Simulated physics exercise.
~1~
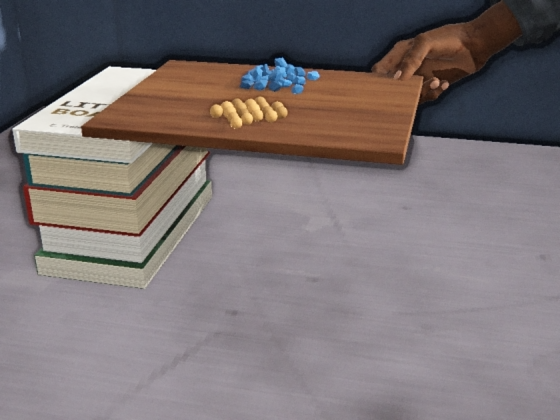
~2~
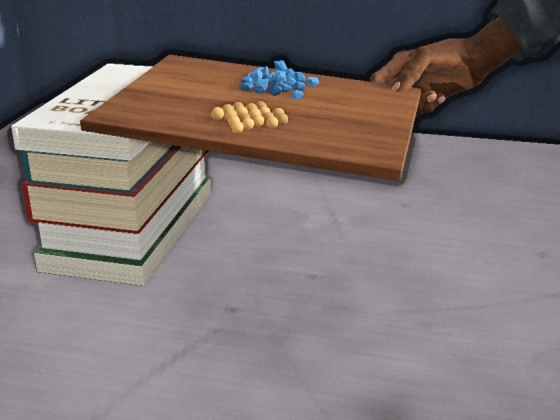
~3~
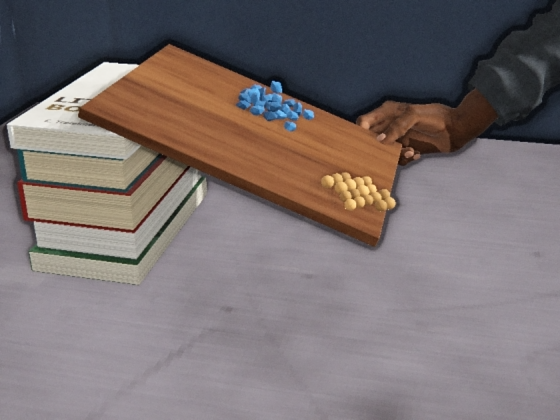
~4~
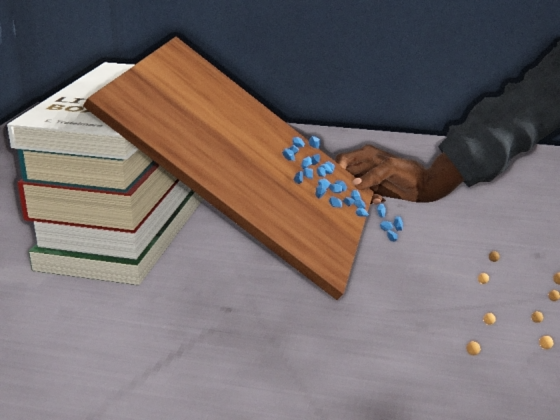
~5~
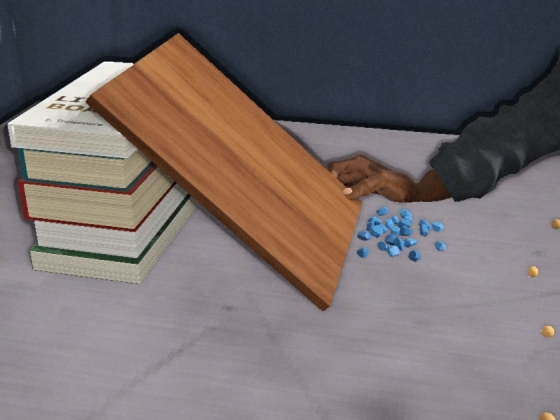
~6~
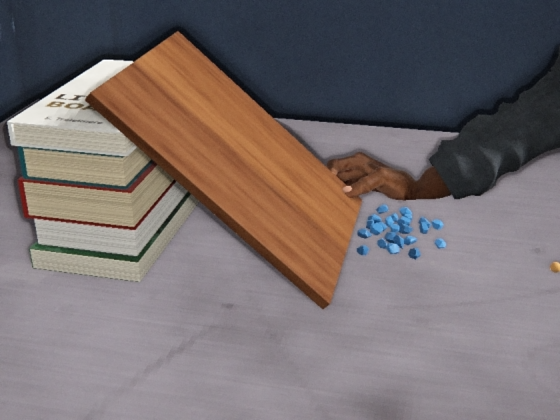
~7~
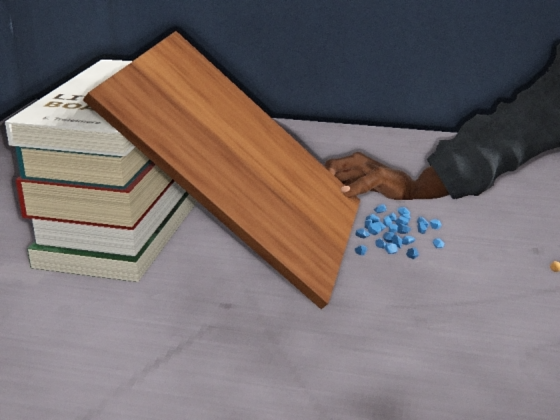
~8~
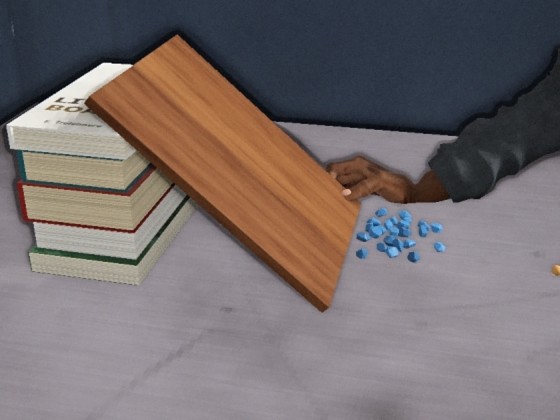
A hand lowered the right end of a wooden board propped on a stack of books, and the yellow beads slid off first and rolled far right, mostly out of sight, before the blue bits slid down and settled beside the board's lower end.
